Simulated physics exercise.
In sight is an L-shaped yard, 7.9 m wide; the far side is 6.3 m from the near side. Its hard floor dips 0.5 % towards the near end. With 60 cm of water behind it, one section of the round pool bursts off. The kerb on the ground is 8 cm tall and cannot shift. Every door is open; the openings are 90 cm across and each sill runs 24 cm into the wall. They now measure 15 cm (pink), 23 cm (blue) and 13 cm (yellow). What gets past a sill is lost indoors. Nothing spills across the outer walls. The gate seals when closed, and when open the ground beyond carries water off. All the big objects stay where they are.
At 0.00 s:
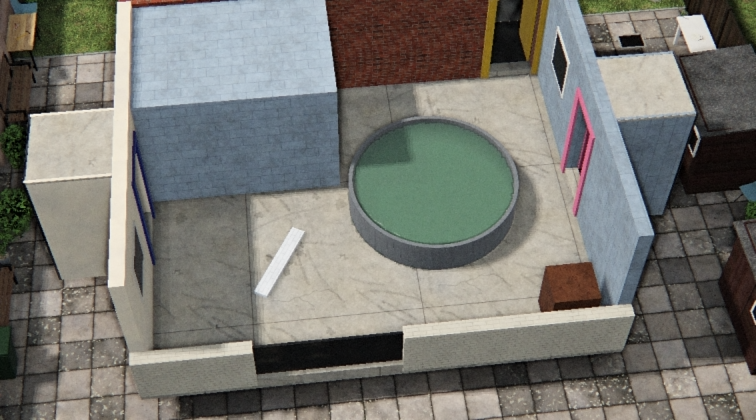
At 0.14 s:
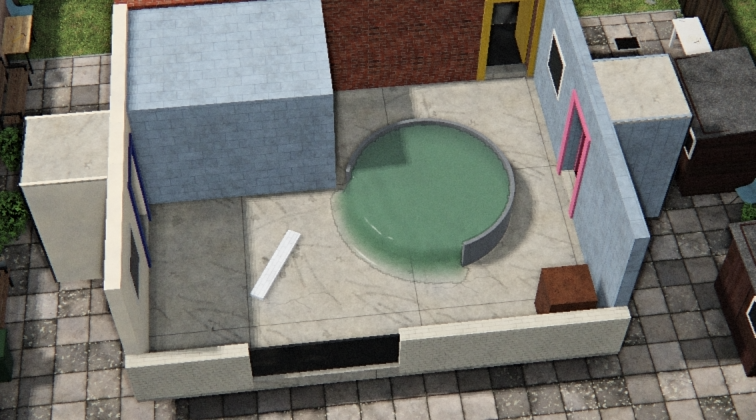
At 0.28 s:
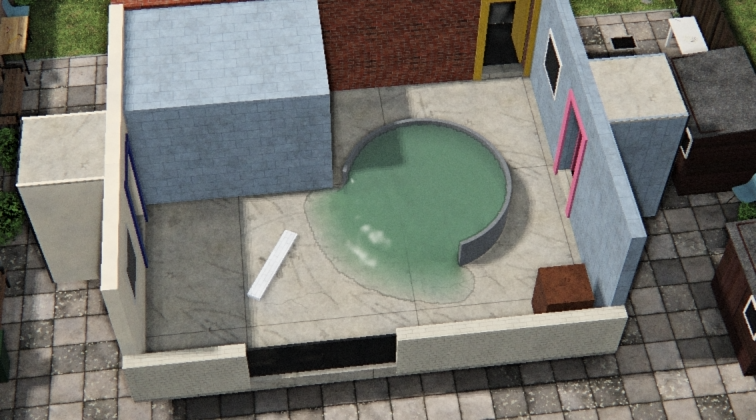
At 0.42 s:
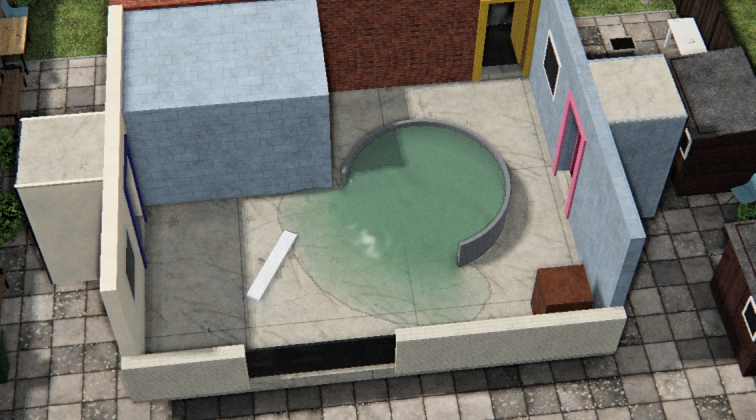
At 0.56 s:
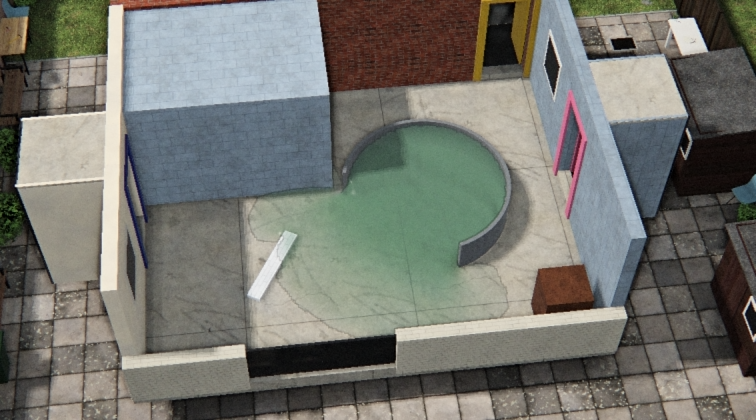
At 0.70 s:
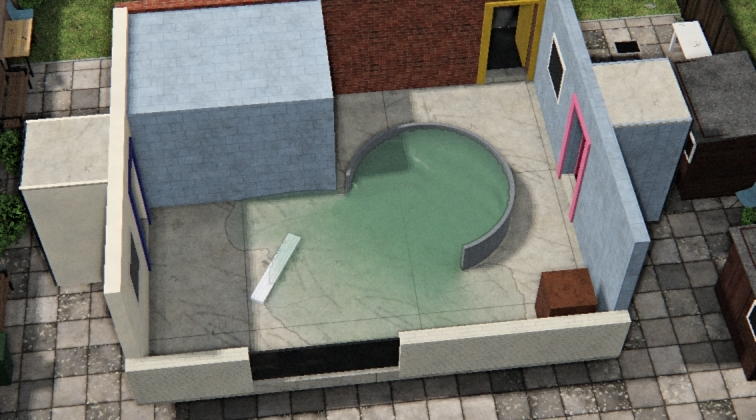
An L-shaped walled yard with a pale, veined stone floor is seen from high above, paving surrounding its walls. A grey-rimmed round pool of green water stands right of centre, with a pale blue block and blue-framed door left, a yellow doorway behind, a pink-framed door and brown box right, and a white plank on the floor. The pool's front-left wall section disappears and green water pours out, spreading forward and left around the plank, while the camera shifts very slightly.
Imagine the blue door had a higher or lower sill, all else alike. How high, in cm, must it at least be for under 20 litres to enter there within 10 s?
At least 25 cm or so.
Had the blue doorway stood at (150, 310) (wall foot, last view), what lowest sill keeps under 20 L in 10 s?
About 29 cm.
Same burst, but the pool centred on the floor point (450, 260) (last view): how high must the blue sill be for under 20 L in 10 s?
Then roughly 27 cm.
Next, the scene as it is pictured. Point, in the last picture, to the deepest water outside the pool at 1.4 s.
At about (403, 357).
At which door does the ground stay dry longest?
Last comes the yellow one.
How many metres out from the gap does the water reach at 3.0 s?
About 4.6 m.
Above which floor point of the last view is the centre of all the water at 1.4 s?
At about (396, 240).
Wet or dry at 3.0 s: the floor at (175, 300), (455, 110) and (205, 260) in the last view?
In turn: Wet, not reached, flooded.
After 1.4 s water covers 50 % of the floor, deepest (33 cm) near (403, 357); 12 cm at the blue door, 0 litres in over its 23 cm sill.
After 3.0 s water covers 65 % of the floor, deepest (54 cm) near (171, 381); 17 cm at the blue door, 1 litre in over its 23 cm sill.
After 10.0 s water covers 95 % of the floor, deepest (19 cm) near (356, 243); 12 cm at the blue door, 33 litres in over its 23 cm sill.
At the blue door as built, the water arrived by 1.3 s and peaked near 28 cm at 3.8 s.
With a sill of 21 cm, 53 litres would have come in within the 10 s; with 28 cm, 7 litres. So under 20 litres takes about 25 cm.
